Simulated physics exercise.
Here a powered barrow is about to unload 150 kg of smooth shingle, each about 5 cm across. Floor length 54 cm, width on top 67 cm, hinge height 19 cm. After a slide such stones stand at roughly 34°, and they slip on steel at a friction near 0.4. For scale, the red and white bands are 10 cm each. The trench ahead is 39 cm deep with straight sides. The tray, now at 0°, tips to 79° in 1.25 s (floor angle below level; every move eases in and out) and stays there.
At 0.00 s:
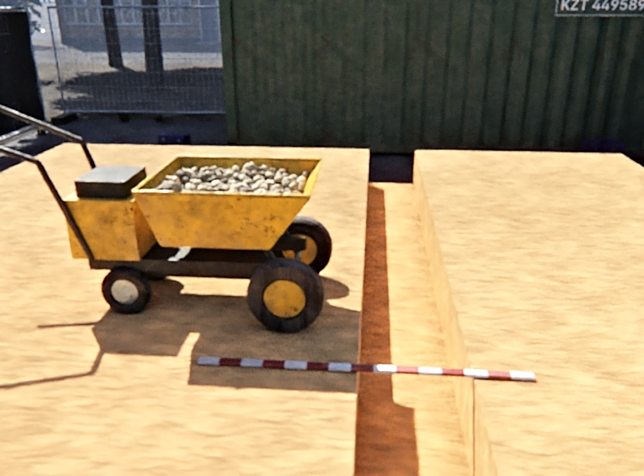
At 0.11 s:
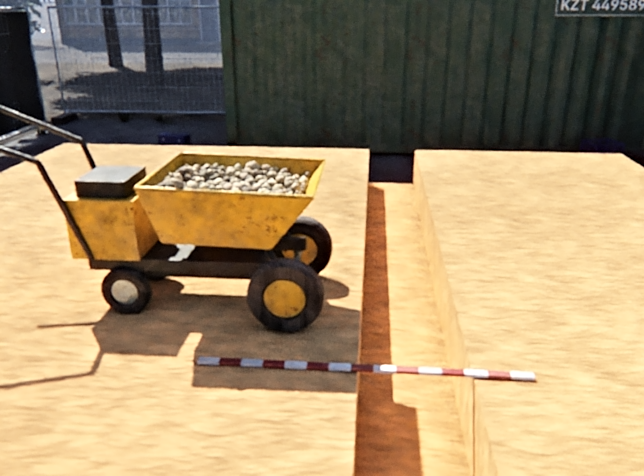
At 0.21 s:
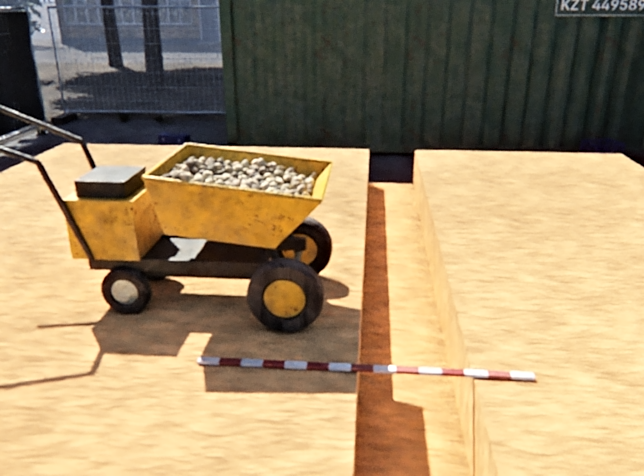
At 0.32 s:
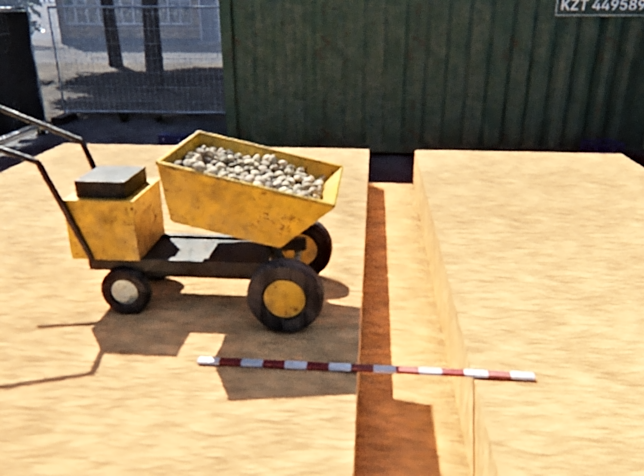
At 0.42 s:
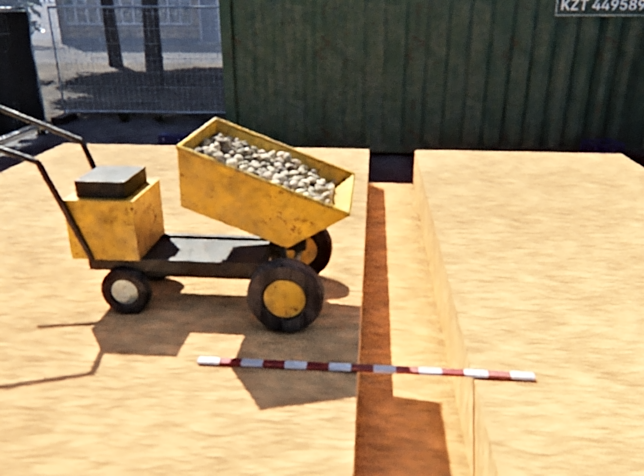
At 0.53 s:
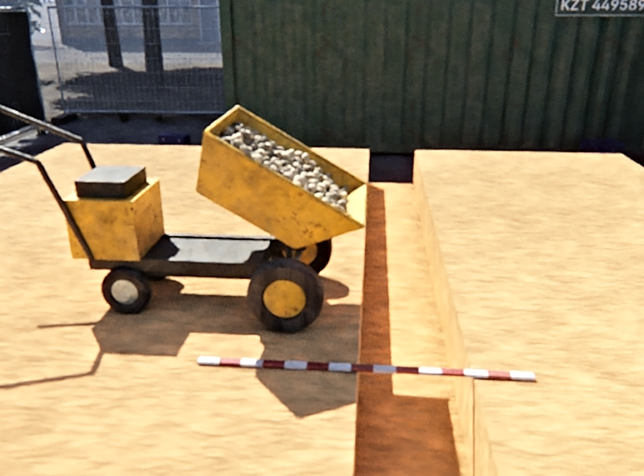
A yellow powered barrow stands beside a trench while its stone-filled tray tilts steeply to the right.
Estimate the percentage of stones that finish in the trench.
Close to 88 in a hundred.
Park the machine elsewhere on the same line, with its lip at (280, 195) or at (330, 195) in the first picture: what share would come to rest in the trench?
First some 100, then 60 per cent.
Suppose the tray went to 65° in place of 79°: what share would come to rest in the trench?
In that case some 85 per cent.
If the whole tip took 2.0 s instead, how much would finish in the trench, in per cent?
In that case some 95 per cent.
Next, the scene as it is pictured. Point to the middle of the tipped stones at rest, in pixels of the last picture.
Their middle is at about (422, 357).
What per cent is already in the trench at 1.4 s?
About 60 per cent by then.
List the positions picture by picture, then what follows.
In the first picture, the tray is at 0°, its lip at (310, 197); the top of the load is at (222, 174).
In the second picture, lip at (313, 198), floor tilted 2°, highest stones at (224, 172); the stones move at 0.3 m/s on average.
In the third picture, the tray is at 6°, its lip at (322, 200); the top of the load is at (199, 166); the stones move at 0.5 m/s on average.
In the fourth picture, lip at (335, 206), floor tilted 13°, highest stones at (204, 156); the stones move at 0.7 m/s on average.
In the fifth picture, the tray is at 21°, its lip at (349, 215); the top of the load is at (217, 142); the stones move at 0.8 m/s on average.
In the sixth picture, lip at (364, 227), floor tilted 31°, highest stones at (237, 130); the stones move at 0.9 m/s on average.
After 0.9 s the floor is at 67°; 99 % in the tray, 1 % in the trench; the foremost stones are at (413, 266).
After 1.4 s the floor is at 79°; 31 % in the tray, 59 % in the trench, 10 % past the trench; the foremost stones are at (515, 316).
After 1.7 s the floor is at 79°; 6 % in the tray, 82 % in the trench, 12 % past the trench; the foremost stones are at (591, 322).
After 3.7 s the floor is at 79°; 0 % in the tray, 88 % in the trench, 12 % past the trench; the foremost stones are at (632, 319).
